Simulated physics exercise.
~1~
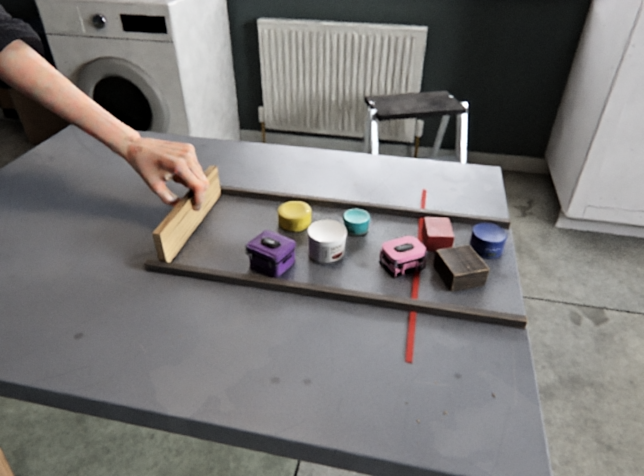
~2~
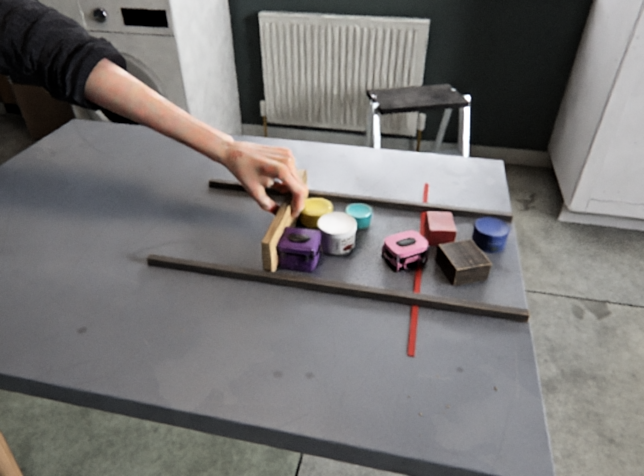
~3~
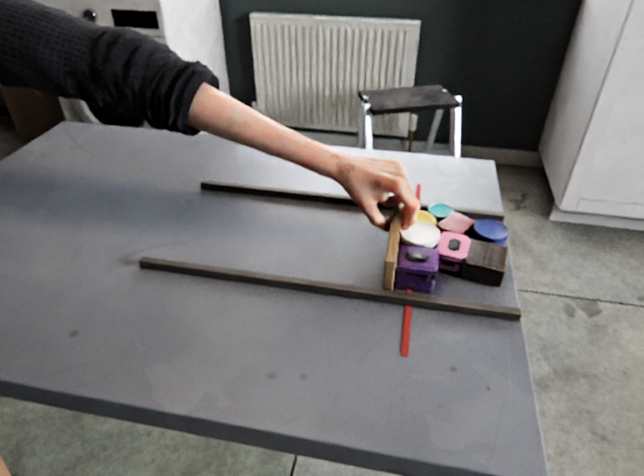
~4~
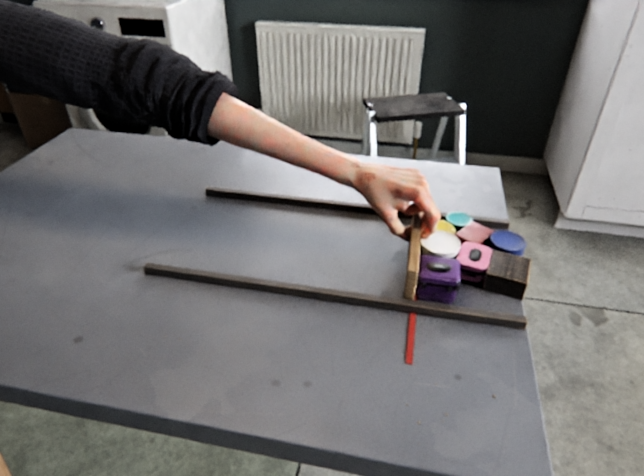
To begin with, a hand holds a wooden board upright at the left of a channel between two dark strips on a grey table, with small containers and blocks scattered to its right. The hand slides the board right until it meets the purple case, bunching it near the yellow and white pots. It keeps pushing, and these gather against the turquoise pot, pink case, reddish block, dark box and blue pot. The packed group shifts a little further toward the table's right end. Finally the board stands at the red tape, the hand still on it, and nothing has fallen off.
